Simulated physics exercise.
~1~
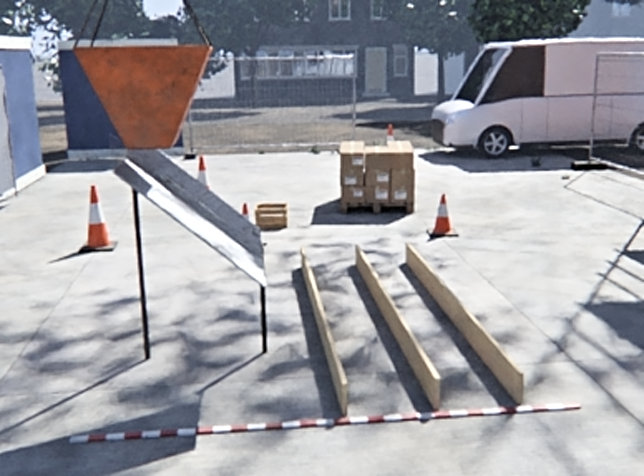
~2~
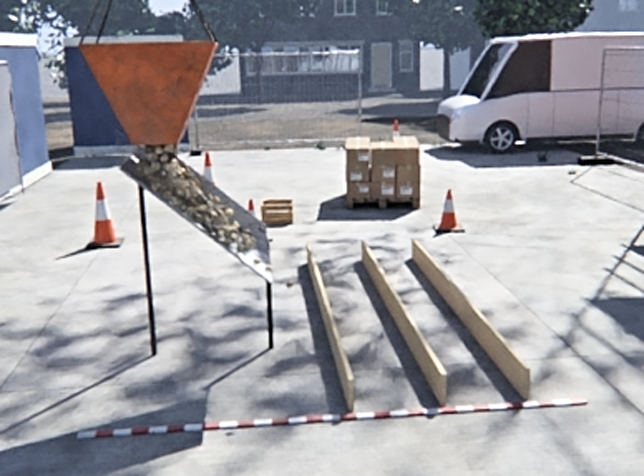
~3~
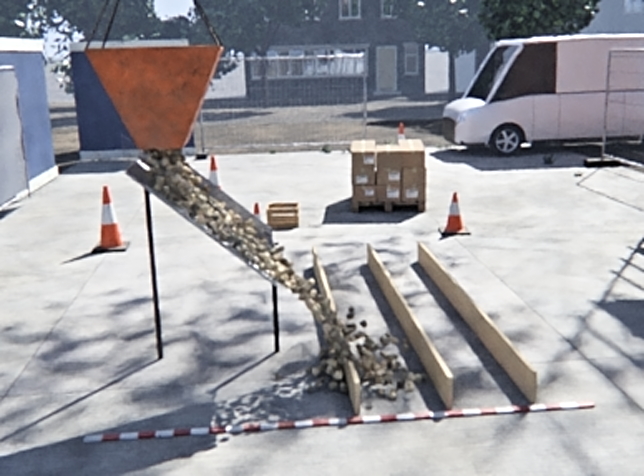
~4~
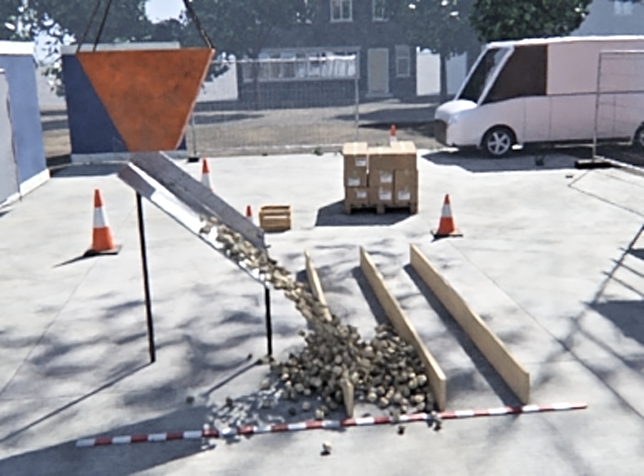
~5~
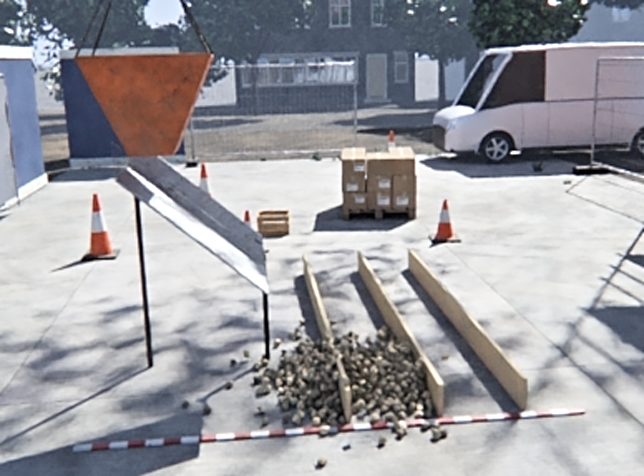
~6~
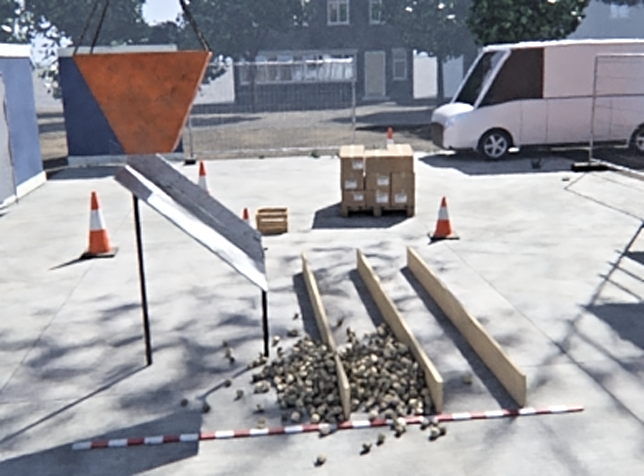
In a paved yard, stones pouring from an orange hanging skip, sliding down a steel chute and heaping around the leftmost board.
